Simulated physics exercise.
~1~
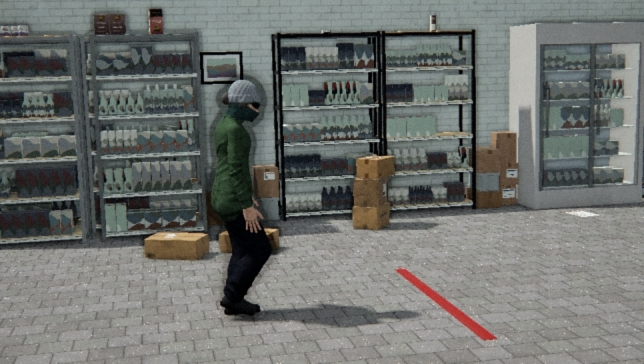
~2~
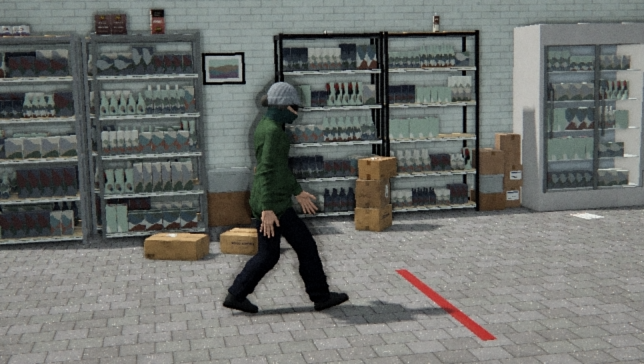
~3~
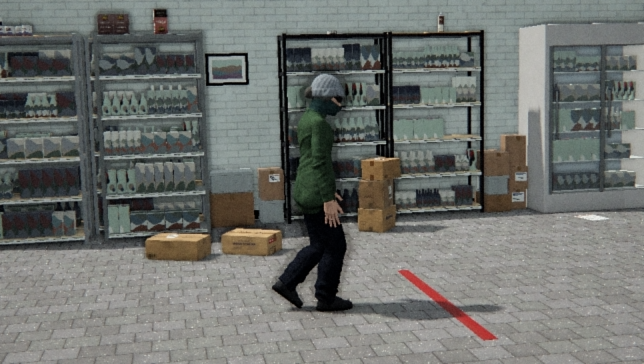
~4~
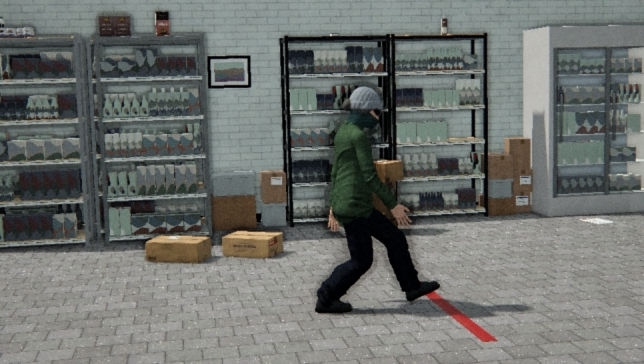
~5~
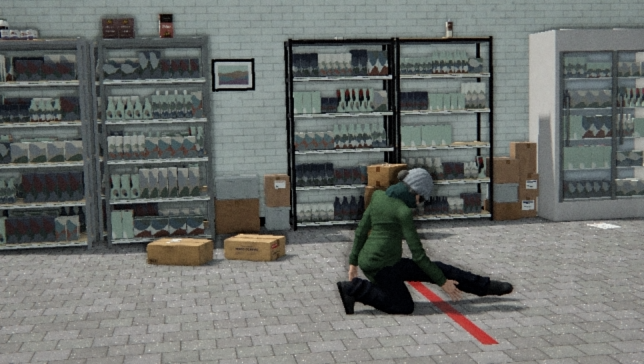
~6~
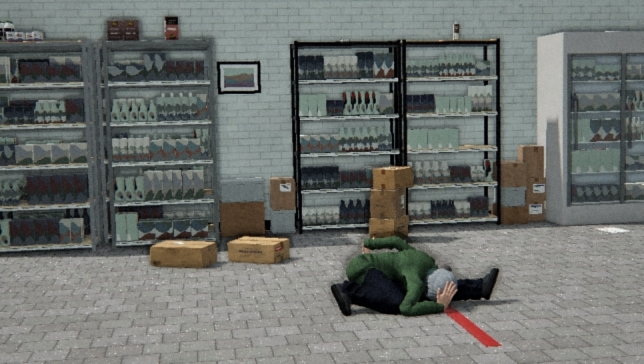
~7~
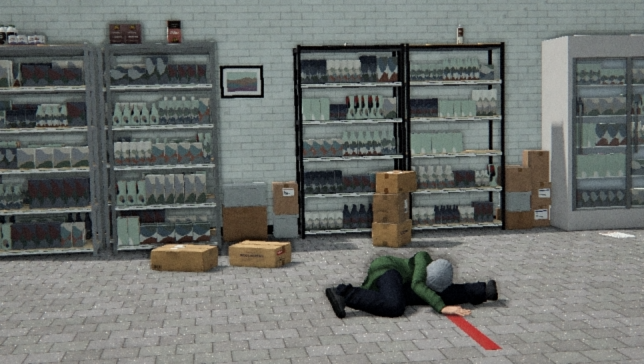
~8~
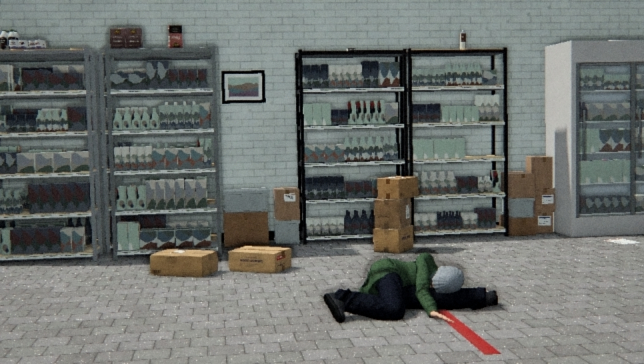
In a storeroom lined with stocked shelves and cardboard boxes, a person in a green jacket and gray beanie strode right toward a red tape line, dropped down with legs spread, and folded forward, ending still with their head across the tape but hips short.
